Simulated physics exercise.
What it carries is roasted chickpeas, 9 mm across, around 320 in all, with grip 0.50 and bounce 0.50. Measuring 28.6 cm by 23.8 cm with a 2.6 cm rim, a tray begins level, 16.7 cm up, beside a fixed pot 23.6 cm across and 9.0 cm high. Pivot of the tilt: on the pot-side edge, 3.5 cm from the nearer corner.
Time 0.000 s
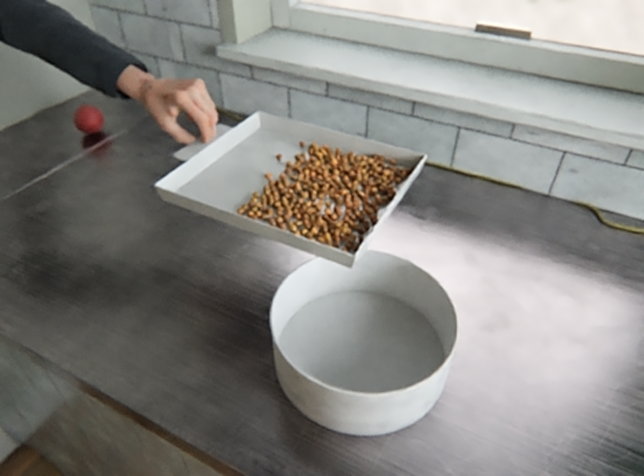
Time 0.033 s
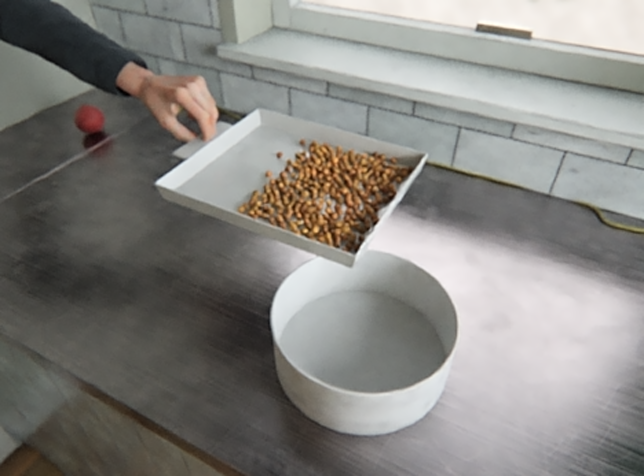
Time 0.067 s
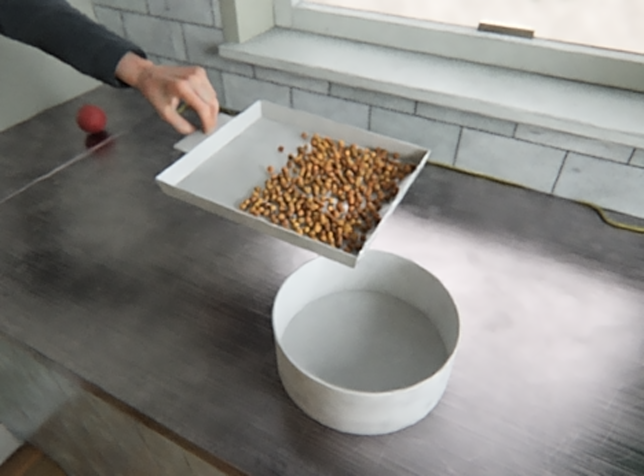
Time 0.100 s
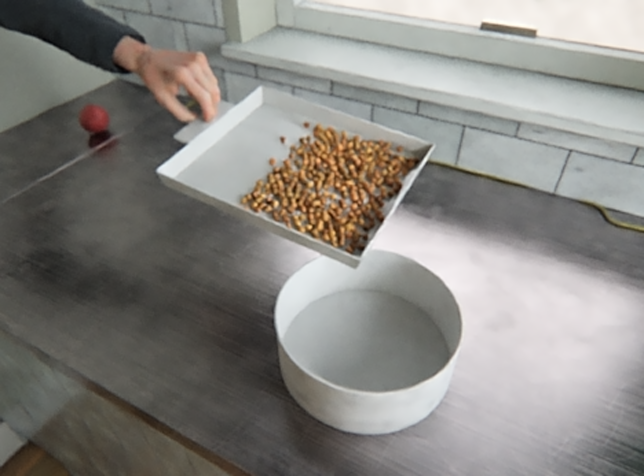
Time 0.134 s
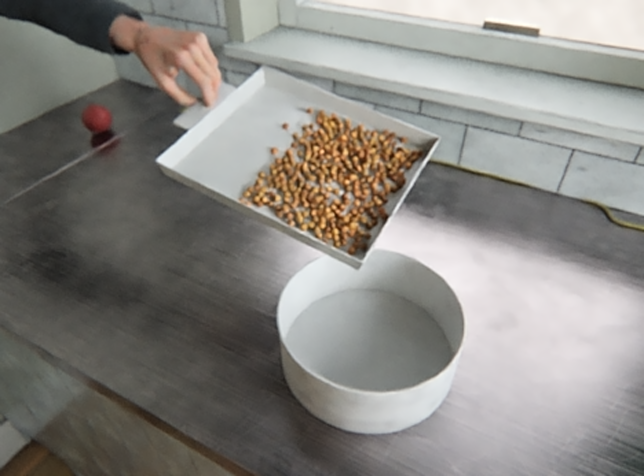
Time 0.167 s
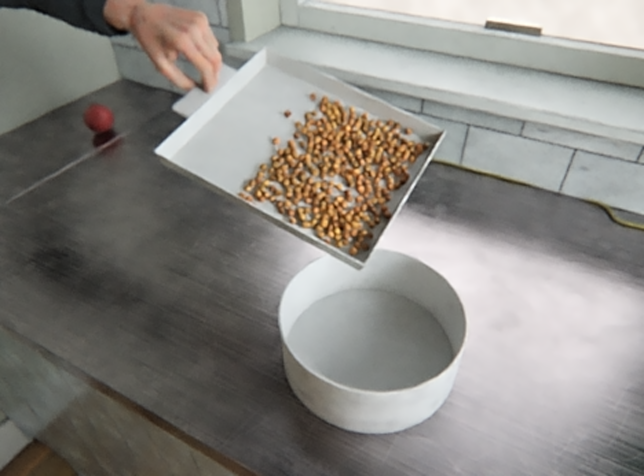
On a dark countertop, a hand tilts a tray of roasted chickpeas above a pot.
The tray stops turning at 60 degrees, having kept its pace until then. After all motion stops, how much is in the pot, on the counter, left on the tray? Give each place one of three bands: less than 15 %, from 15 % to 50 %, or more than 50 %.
As I see it, pot: A decent amount of the load; counter: Little of the load; tray: Over half the load.
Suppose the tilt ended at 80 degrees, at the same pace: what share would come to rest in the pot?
I'd say close to 75 percent.
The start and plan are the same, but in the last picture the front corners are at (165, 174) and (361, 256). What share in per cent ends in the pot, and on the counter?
In the pot: 0 per cent; on the counter: 0 per cent.
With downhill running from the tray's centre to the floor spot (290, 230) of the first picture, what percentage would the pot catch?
Something like 25 in a hundred.
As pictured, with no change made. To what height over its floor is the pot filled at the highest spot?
I'd put it at close to 2.0 centimetres.
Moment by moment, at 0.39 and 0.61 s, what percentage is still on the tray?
Close to 100 at the first time and 95 at the second.
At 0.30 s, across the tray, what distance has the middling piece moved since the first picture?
1 cm.
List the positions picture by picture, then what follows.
In the first picture, tray tilt 0 degrees, front corners at (160, 184) and (353, 252); middle of the pieces at (332, 192); pot at (364, 312).
In the second picture, tray tilt 1 degrees, front corners at (160, 182) and (353, 252); middle of the pieces at (333, 190).
In the third picture, tray tilt 3 degrees, front corners at (161, 177) and (355, 253), lowest corner right front; middle of the pieces at (335, 187).
In the fourth picture, tray tilt 7 degrees, front corners at (161, 170) and (358, 255), lowest corner right front; middle of the pieces at (337, 182).
In the fifth picture, tray tilt 13 degrees, front corners at (161, 160) and (361, 257), lowest corner right front; middle of the pieces at (341, 175).
In the sixth picture, tray tilt 19 degrees, front corners at (161, 150) and (363, 260), lowest corner right front; middle of the pieces at (343, 169); pot at (373, 310). Its pace works out near 175 degrees a second.
After 0.30 s, tilt 42 degrees; the tray holds 100 %, the pot 0 %.
After 0.39 s, tilt 56 degrees; the tray holds 100 %, the pot 0 %.
After 0.61 s, tilt 60 degrees; the tray holds 95 %, the pot 0 %.
By 1.8 s all is still; pot 30 %, counter 0 %, tray 70 %.
